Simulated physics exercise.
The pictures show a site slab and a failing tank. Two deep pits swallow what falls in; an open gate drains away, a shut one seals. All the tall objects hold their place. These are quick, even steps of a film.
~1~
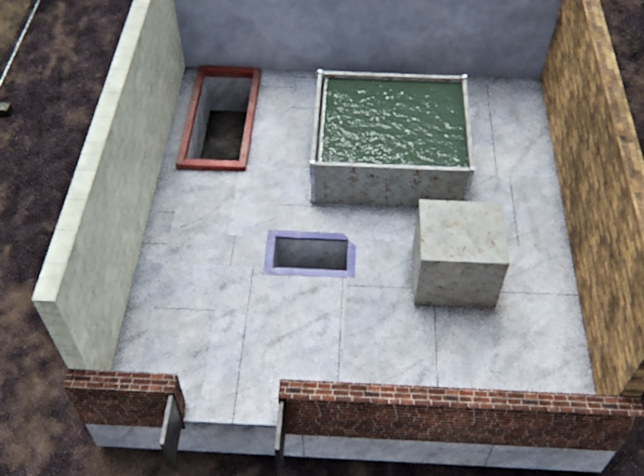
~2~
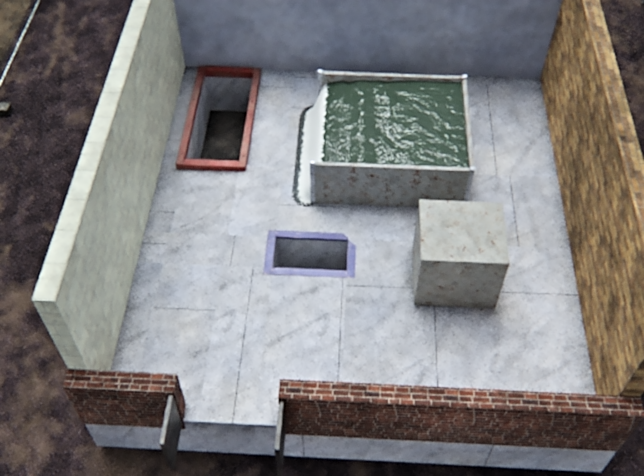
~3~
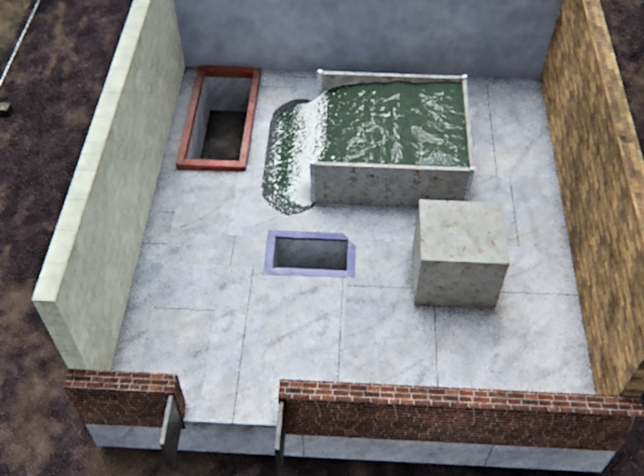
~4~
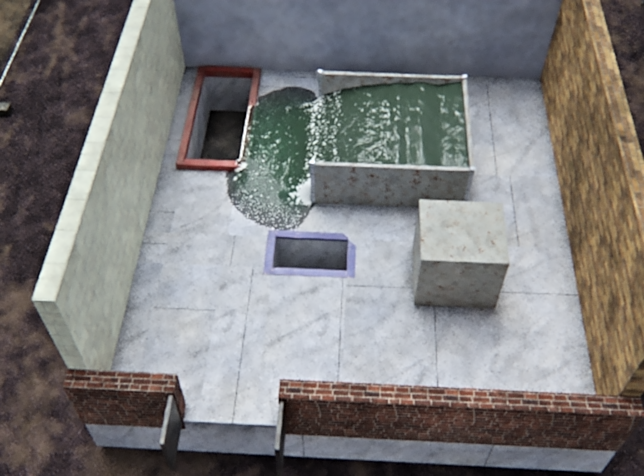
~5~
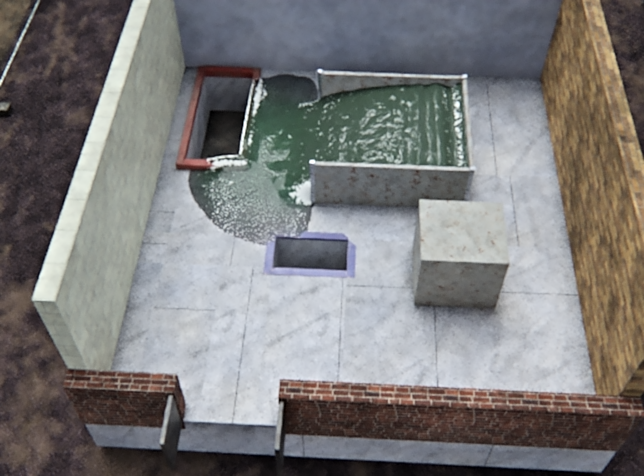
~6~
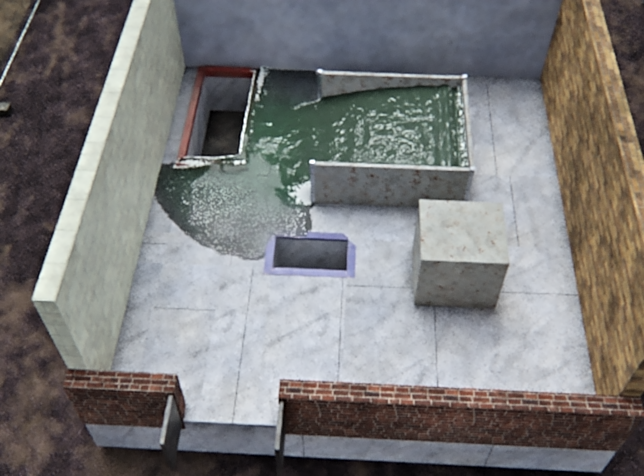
The video shows a walled slab with a tank of green water, a concrete block and two rimmed pits; the tank's left side opens, and water pours out leftward, spreading around the red-rimmed pit and toward the left wall.
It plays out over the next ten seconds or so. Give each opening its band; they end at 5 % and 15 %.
One by one: The gate takes from 5 to 15 %; the red pit takes above 15 %; the blue pit takes not even 5 %.
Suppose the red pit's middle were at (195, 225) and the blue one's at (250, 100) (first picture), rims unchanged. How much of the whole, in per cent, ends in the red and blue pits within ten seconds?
Per cent: Red 25, blue 35.
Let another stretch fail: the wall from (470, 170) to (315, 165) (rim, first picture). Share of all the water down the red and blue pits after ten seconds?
Roughly, in per cent: Red 0, blue 40.
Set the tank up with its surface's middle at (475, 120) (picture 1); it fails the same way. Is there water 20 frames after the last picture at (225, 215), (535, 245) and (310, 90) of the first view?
In that order: Flooded, free of water, awash.
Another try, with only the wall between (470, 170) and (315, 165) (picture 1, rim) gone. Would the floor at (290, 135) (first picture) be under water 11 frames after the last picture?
Verdict: Clear.
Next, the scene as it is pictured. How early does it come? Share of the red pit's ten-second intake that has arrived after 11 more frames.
Close to 65 %.
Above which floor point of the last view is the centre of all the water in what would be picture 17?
Around (292, 173).
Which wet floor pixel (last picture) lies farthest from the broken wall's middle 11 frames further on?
Around (105, 398).
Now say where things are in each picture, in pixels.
In the first frame, the open tank at (392, 122) is whole and still.
In the second frame, the front is at a hidden place, out from the gap at (319, 141).
In the third frame, water pours out at (319, 143) and has run to (292, 105).
In the fourth frame, water pours out at (319, 145) and has run to (275, 94).
In the fifth frame, the front is at (201, 200), out from the gap at (319, 146).
In the sixth frame, water pours out at (319, 146) and has run to (157, 186).
A moment on, water covers 25 % of the floor; the gate 0 %, the red pit 16 %, the blue pit 0 %.
Next, water covers 35 % of the floor; the gate 0 %, the red pit 28 %, the blue pit 0 %.
Then, water covers 45 % of the floor; the gate 1 %, the red pit 38 %, the blue pit 0 %.
Later, water covers 75 % of the floor; the gate 6 %, the red pit 43 %, the blue pit 1 %.
In the end, water covers 95 % of the floor; the gate 9 %, the red pit 43 %, the blue pit 2 %.
